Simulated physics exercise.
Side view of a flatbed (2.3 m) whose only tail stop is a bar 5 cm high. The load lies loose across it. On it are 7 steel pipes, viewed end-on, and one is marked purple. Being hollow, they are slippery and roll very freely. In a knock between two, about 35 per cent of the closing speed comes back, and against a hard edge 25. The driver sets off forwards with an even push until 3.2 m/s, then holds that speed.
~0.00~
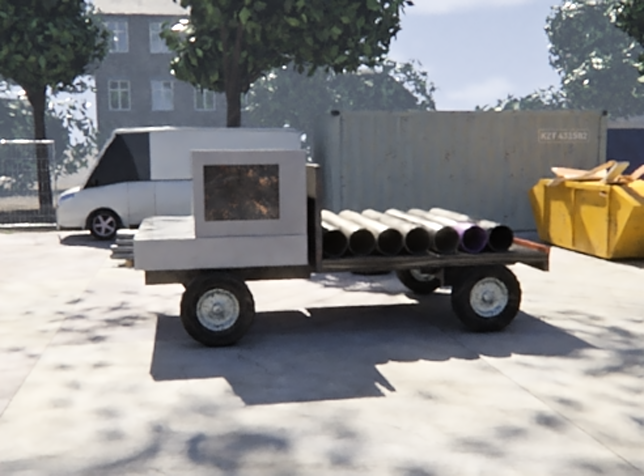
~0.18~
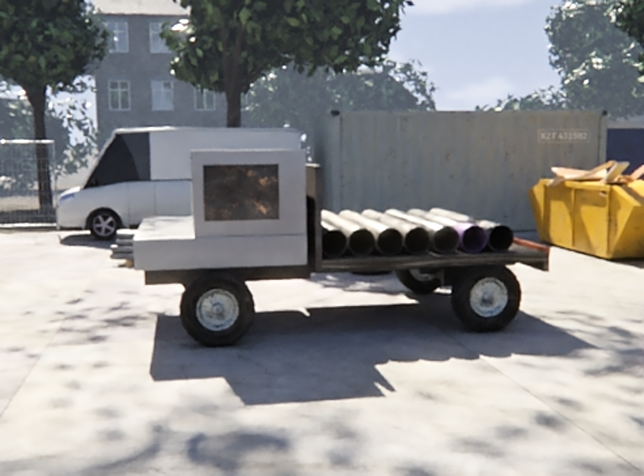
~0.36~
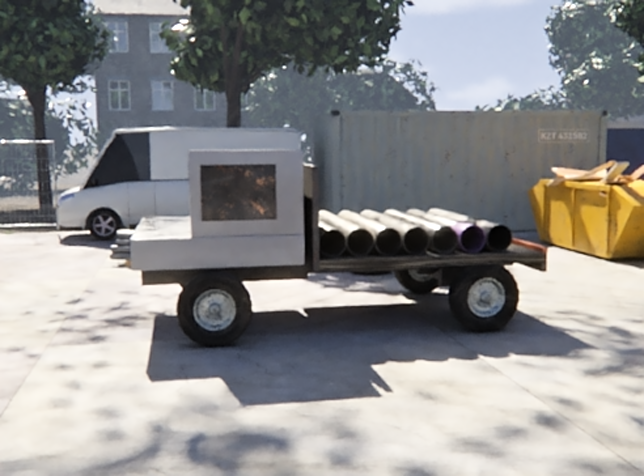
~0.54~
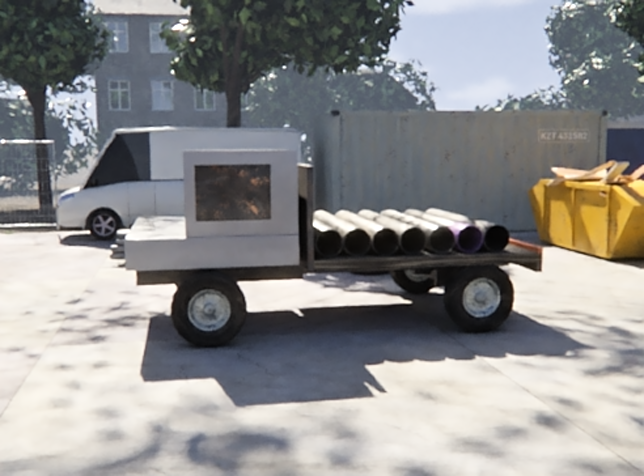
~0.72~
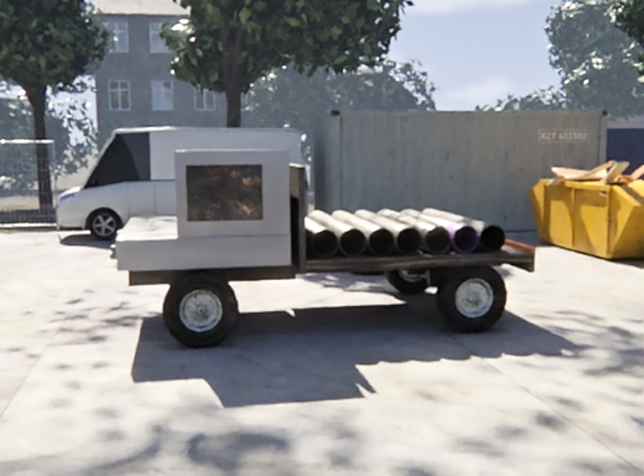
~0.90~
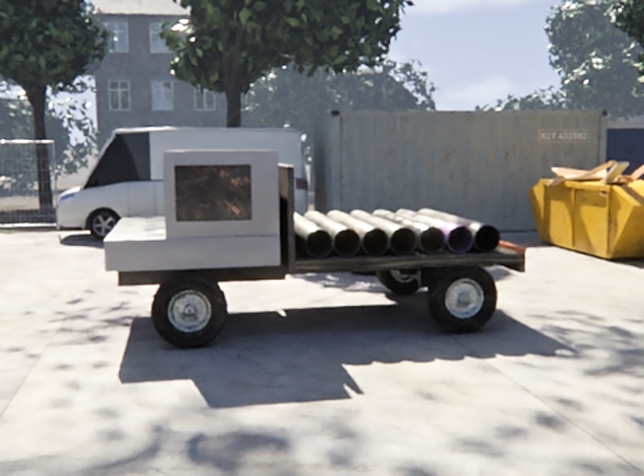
In a sunlit yard, a flatbed carrying loose steel pipes slowly pulling away to the left past a parked white van.
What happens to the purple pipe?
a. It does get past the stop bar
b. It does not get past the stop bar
It does not get past the stop bar (b).
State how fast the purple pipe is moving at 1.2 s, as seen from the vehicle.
It's going at around 0.4 m/s.
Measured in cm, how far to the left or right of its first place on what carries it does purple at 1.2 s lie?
By then purple sits 20 right of where it began.
After 1.2 s, purple is on the bed, 50 cm from the bar, rolling towards it; 0 lost off the end.
After 1.5 s, purple is on the bed, 40 cm from the bar, rolling towards it; 0 lost off the end.
At rest (1.8 s), purple is on the bed, 35 cm from the bar; 0 lost off the end.
